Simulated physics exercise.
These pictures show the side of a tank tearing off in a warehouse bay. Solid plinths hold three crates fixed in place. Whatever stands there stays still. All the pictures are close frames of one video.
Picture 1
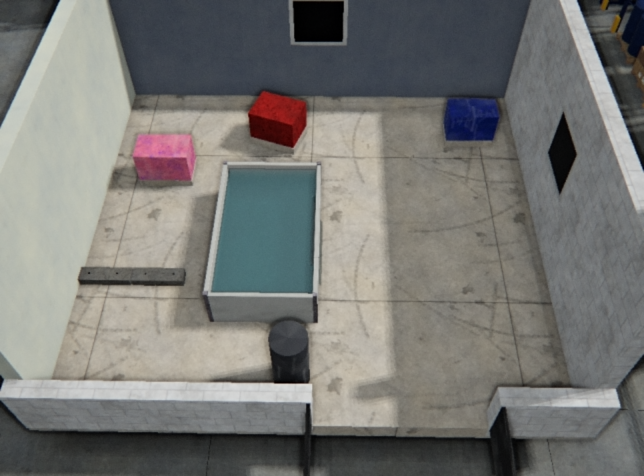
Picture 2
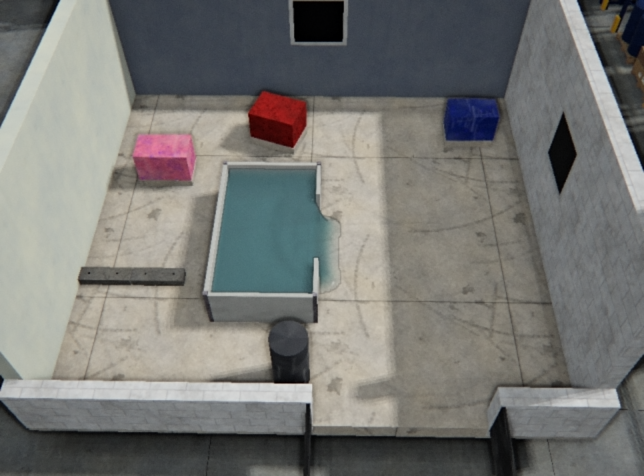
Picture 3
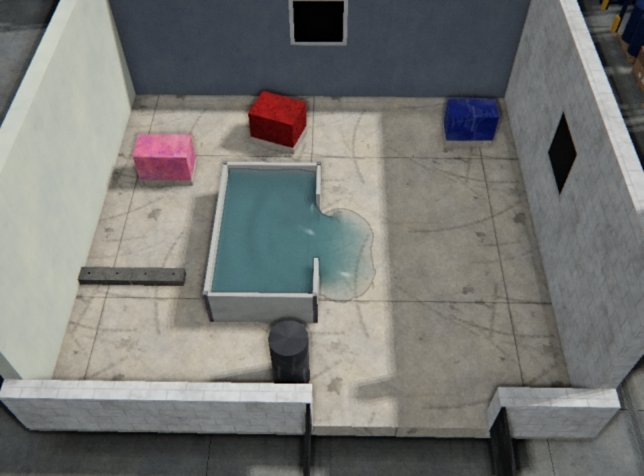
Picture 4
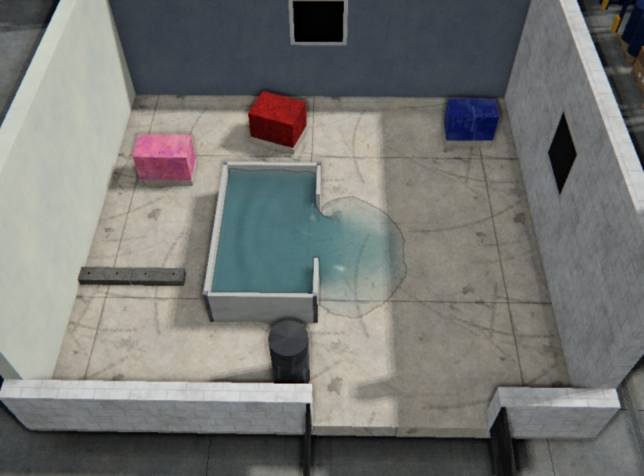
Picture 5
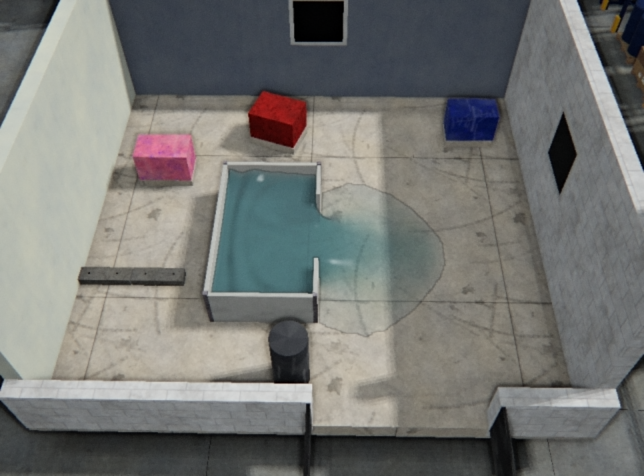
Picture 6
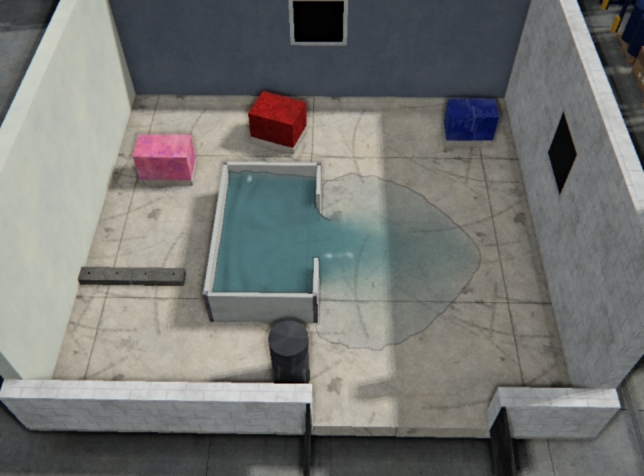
Water burst through the right side of a white-walled tank and spread across the concrete floor in a widening, rounded puddle, while the pink, red and blue boxes around it stayed still.
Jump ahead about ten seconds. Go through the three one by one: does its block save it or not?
The blue crate is not saved. The red crate is saved by its block. The pink crate is saved by its block.
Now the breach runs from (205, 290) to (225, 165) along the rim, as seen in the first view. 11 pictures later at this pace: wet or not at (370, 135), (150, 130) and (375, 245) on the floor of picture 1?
Those three places would be still unsoaked, soaking and still unsoaked, in that order.
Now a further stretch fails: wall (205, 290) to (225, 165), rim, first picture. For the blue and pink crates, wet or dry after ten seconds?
In that case the blue crate is never flooded and the pink crate is flooded.
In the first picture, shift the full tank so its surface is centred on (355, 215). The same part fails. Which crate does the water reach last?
Last: The pink crate.
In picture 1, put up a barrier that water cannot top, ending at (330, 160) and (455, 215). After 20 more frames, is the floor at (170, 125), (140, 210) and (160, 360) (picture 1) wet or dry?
First unwetted, then unwetted, then unwetted.
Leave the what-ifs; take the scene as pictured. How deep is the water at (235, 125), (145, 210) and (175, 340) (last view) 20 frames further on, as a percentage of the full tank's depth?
The three come to some 0, 0 and 0 per cent respectively.
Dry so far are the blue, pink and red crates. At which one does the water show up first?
That would be the blue-painted one.
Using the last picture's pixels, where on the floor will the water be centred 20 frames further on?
Near (400, 246).
A moment on, water covers 25 % of the floor; the blue crate not reached, the red crate not reached, the pink crate not reached.
Next, water covers 35 % of the floor; the blue crate water round its plinth, the red crate not reached, the pink crate not reached.
Then, water covers 40 % of the floor; the blue crate water round its plinth, the red crate not reached, the pink crate not reached.
Later, water covers 65 % of the floor; the blue crate water round its plinth, the red crate water round its plinth, the pink crate not reached.
In the end, water covers 90 % of the floor; the blue crate was topped, the red crate stayed above the water, the pink crate stayed above the water.
